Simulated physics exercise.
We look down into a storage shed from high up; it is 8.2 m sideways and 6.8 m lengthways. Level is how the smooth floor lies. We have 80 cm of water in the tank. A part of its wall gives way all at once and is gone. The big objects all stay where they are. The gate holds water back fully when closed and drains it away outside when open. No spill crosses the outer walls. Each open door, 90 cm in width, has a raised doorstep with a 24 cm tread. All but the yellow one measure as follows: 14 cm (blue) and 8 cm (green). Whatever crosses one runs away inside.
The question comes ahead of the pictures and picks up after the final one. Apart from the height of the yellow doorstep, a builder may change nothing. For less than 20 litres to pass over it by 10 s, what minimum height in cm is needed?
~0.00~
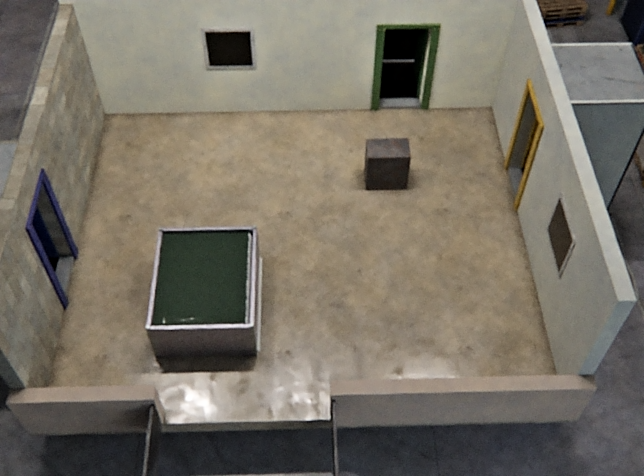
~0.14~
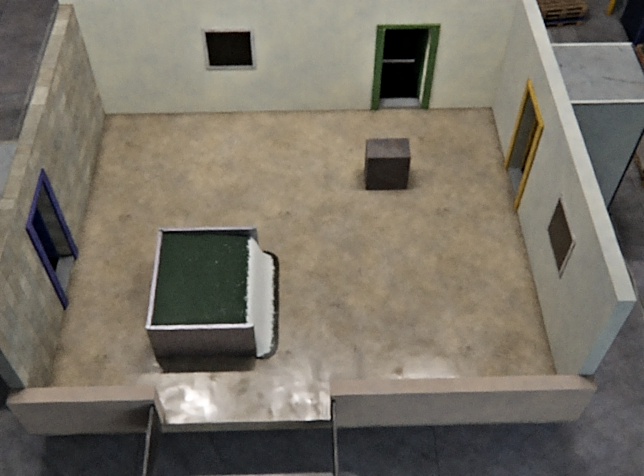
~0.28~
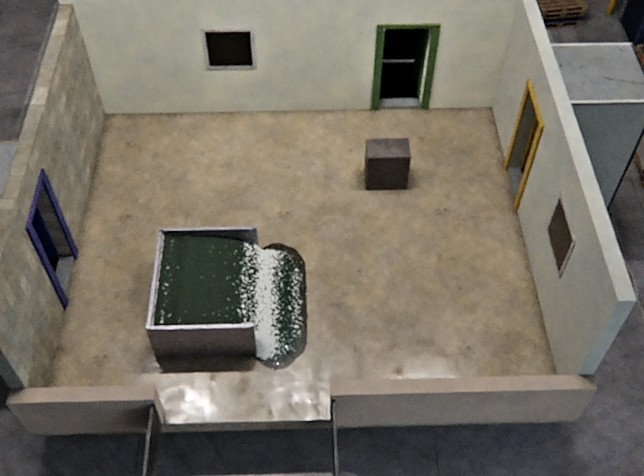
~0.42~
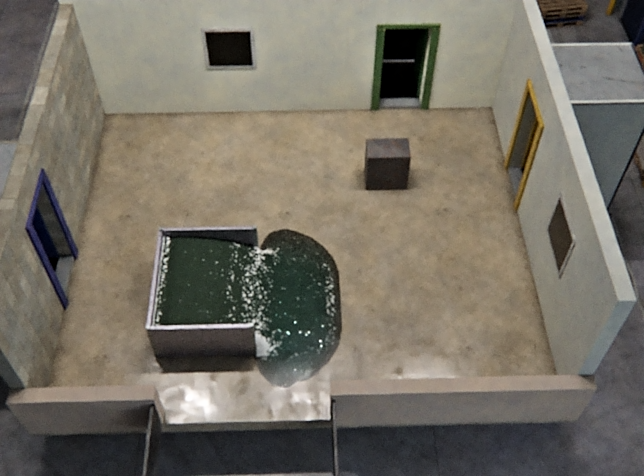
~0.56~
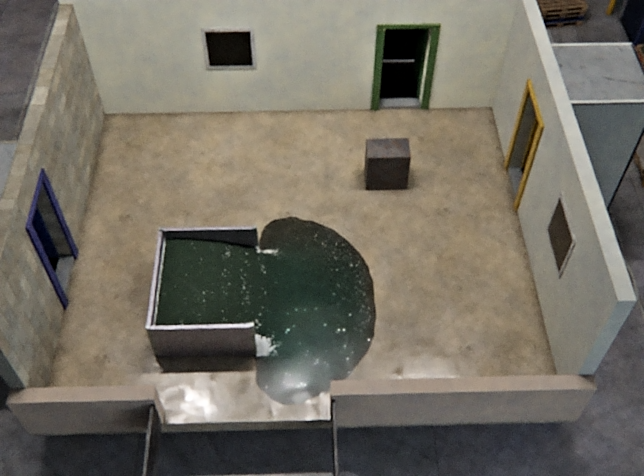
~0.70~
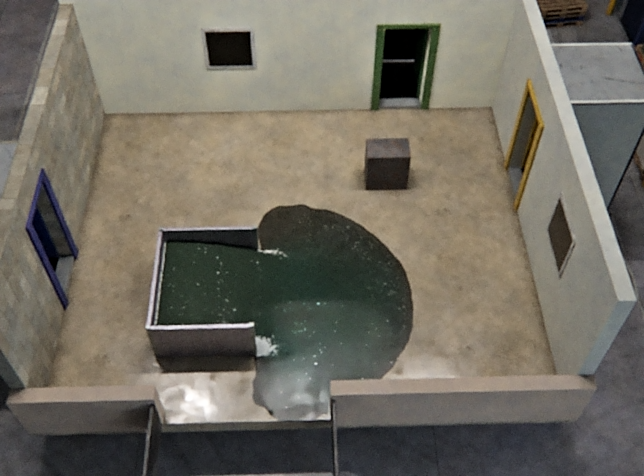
It would have to be about 14.5 cm high.
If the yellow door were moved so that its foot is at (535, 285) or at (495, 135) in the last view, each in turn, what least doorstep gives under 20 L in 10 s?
Around 24 and 9.5 cm respectively.
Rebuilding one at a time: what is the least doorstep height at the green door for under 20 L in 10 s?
At green, roughly 8.5 cm.
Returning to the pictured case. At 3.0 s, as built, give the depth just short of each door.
Lab note, cm: Blue 0; green 0; yellow 20.
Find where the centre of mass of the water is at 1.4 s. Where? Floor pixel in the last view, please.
The centre of all the water is around (307, 301).
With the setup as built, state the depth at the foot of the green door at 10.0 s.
Depth: Near 6.5 cm.
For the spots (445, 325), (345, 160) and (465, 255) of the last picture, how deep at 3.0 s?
In order: Around 4, 2 and 4 cm.
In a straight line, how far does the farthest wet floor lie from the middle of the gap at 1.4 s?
Roughly 5.0 m.
After 1.4 s water covers 35 % of the floor, deepest (26 cm) near (264, 319); it has not reached the yellow door.
After 3.0 s water covers 45 % of the floor, deepest (32 cm) near (535, 400); 20 cm at the yellow door, 16 litres in over its 12 cm doorstep.
After 10.0 s water covers 90 % of the floor, deepest (14 cm) near (105, 118); 7 cm at the yellow door, 34 litres in over its 12 cm doorstep.
At the yellow door as built, the water arrived by 2.0 s and peaked near 21 cm at 2.6 s.
Run again over the same 10 s with other heights there, 31 litres in over 12.5 cm, 9 litres over 17 cm. The limit of 20 litres is kept from about 14.5 cm up.
